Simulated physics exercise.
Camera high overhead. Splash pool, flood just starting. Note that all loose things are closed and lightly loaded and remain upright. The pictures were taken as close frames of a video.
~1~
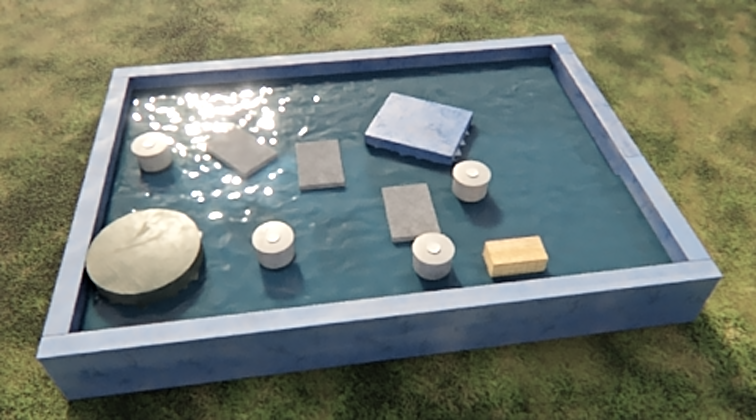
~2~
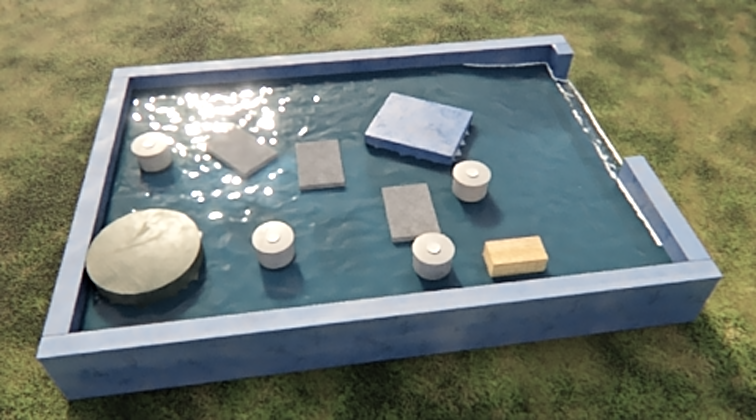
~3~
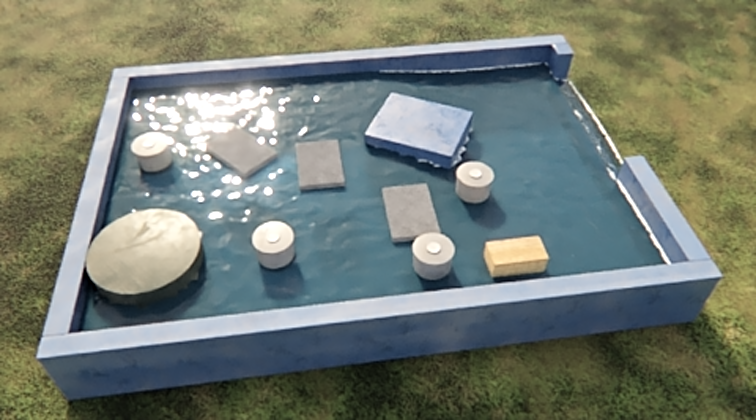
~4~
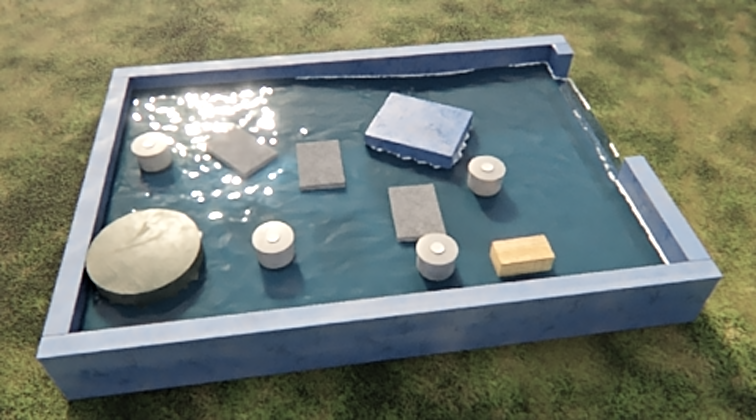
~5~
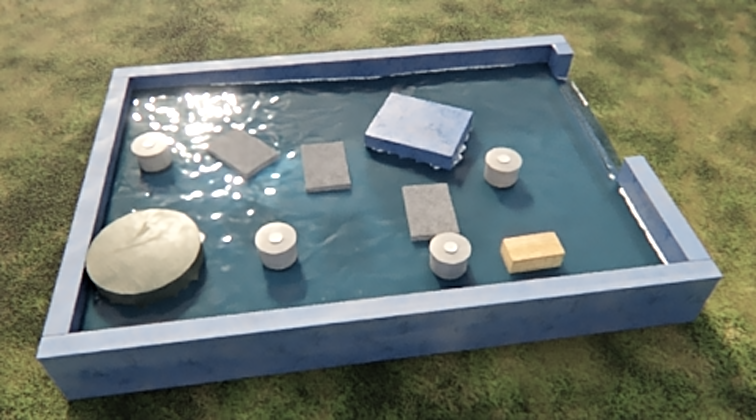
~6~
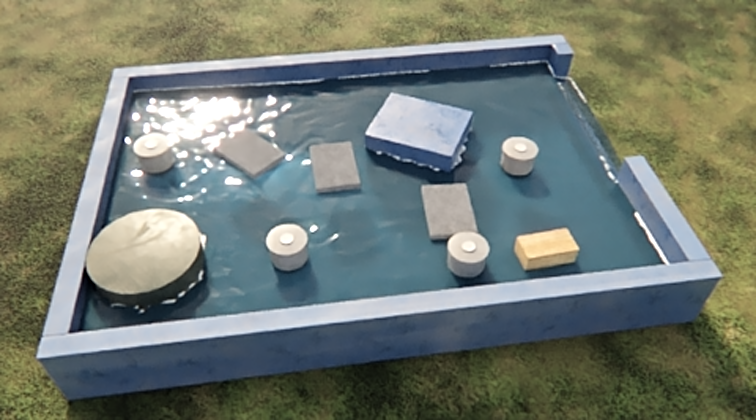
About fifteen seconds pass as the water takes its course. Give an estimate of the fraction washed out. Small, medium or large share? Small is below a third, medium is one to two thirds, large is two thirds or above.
A medium share.
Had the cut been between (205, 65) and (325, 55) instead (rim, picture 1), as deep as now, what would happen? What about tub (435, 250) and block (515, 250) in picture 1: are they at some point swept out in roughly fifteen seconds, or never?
So, for the first: Held back, and for the second: Held back.
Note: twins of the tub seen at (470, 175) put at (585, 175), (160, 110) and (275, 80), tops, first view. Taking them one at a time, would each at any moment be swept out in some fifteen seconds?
In order: Exits; never exits; exits.
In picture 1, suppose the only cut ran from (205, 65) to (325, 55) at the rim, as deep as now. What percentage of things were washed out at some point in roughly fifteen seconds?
60 %.
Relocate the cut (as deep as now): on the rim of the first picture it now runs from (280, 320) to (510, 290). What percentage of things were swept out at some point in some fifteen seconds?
By my count it's 90 percent.
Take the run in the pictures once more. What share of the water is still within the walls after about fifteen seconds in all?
It works out at roughly 46 percent.
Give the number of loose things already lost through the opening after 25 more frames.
My count is 4.
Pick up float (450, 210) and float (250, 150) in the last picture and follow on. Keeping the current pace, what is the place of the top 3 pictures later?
They end up close to (509, 192) and close to (278, 153).
A moment on, 0 of 8 are out; 8 afloat.
Next, 2 of 8 are out; 6 afloat.
Later, 4 of 8 are out; 4 afloat.
In the end, 4 of 8 are out; 4 afloat.
